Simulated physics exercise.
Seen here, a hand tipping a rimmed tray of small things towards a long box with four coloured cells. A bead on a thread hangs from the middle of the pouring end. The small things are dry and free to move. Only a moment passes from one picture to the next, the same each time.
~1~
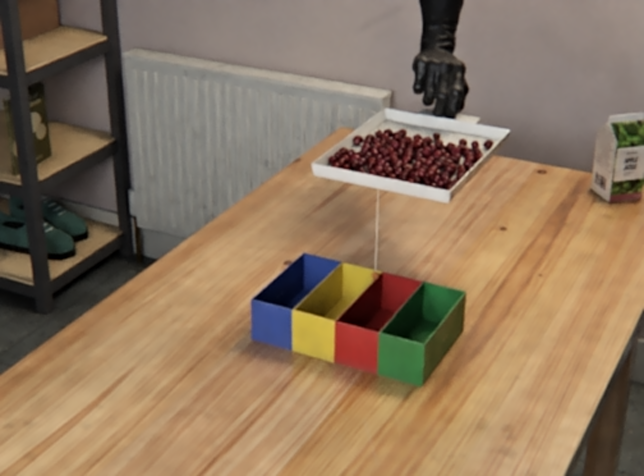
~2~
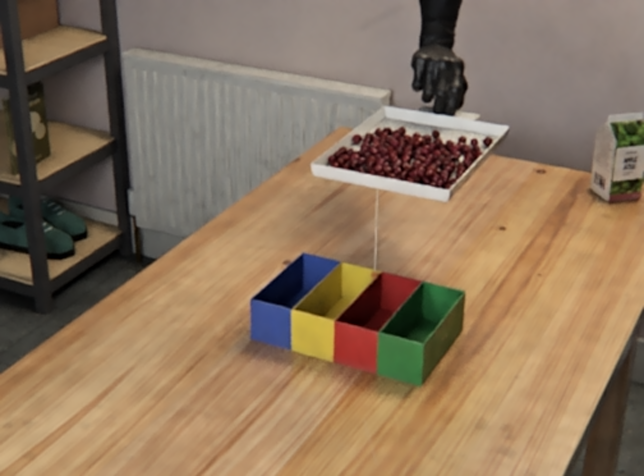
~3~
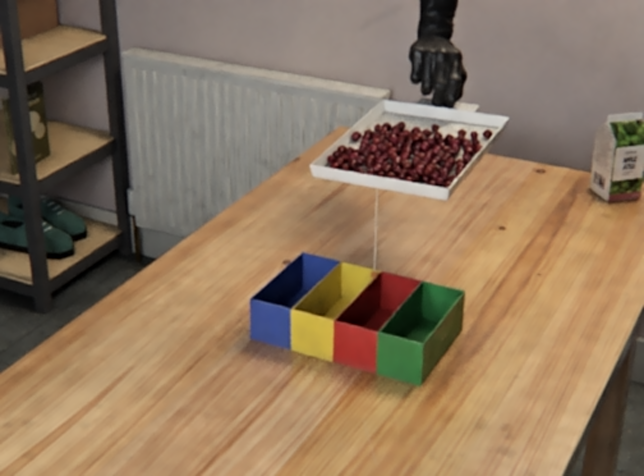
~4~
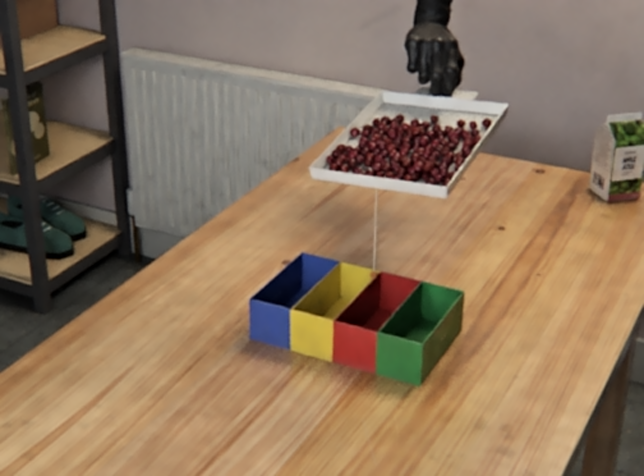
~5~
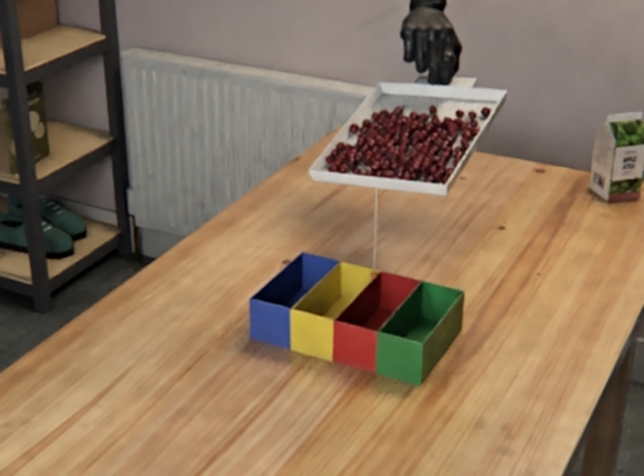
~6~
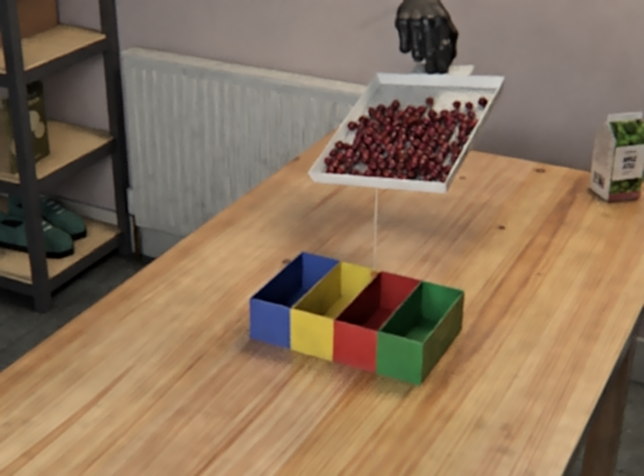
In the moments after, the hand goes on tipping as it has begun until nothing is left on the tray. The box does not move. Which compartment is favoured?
It favours the blue compartment.
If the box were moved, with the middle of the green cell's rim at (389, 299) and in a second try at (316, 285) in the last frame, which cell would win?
First the yellow one, then the cell in green.
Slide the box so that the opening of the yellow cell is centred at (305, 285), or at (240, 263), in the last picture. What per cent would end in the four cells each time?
Roughly 100 per cent, and 70 per cent.
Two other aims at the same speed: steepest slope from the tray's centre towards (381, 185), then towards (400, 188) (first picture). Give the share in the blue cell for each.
The first gives 20 %, the second 0 %.
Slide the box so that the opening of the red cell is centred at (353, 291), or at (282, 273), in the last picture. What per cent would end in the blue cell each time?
The first gives 10 %, the second 0 %.
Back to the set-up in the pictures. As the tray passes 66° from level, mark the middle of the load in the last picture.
Near (370, 138).
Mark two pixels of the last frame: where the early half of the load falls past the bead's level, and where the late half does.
The first part at (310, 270); the rest at (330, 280).
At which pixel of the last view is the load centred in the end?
Around (308, 318).
Just after the last frame, tray tipped steeply; almost all on the tray; just a few in the blue cell; just a few falling or outside the box.
A moment on, tray tipped past a quarter turn; roughly half on the tray; about a tenth in the blue cell; just a few in the yellow cell; roughly a third falling or outside the box.
Further on, tray tipped past a quarter turn; roughly half in the blue cell; roughly a third in the yellow cell; about a tenth in the red cell; just a few in the green cell; about a tenth falling or outside the box.
When it is over, tray tipped past a quarter turn; roughly half in the blue cell; roughly a third in the yellow cell; about a tenth in the red cell; just a few in the green cell; about a tenth outside the box.
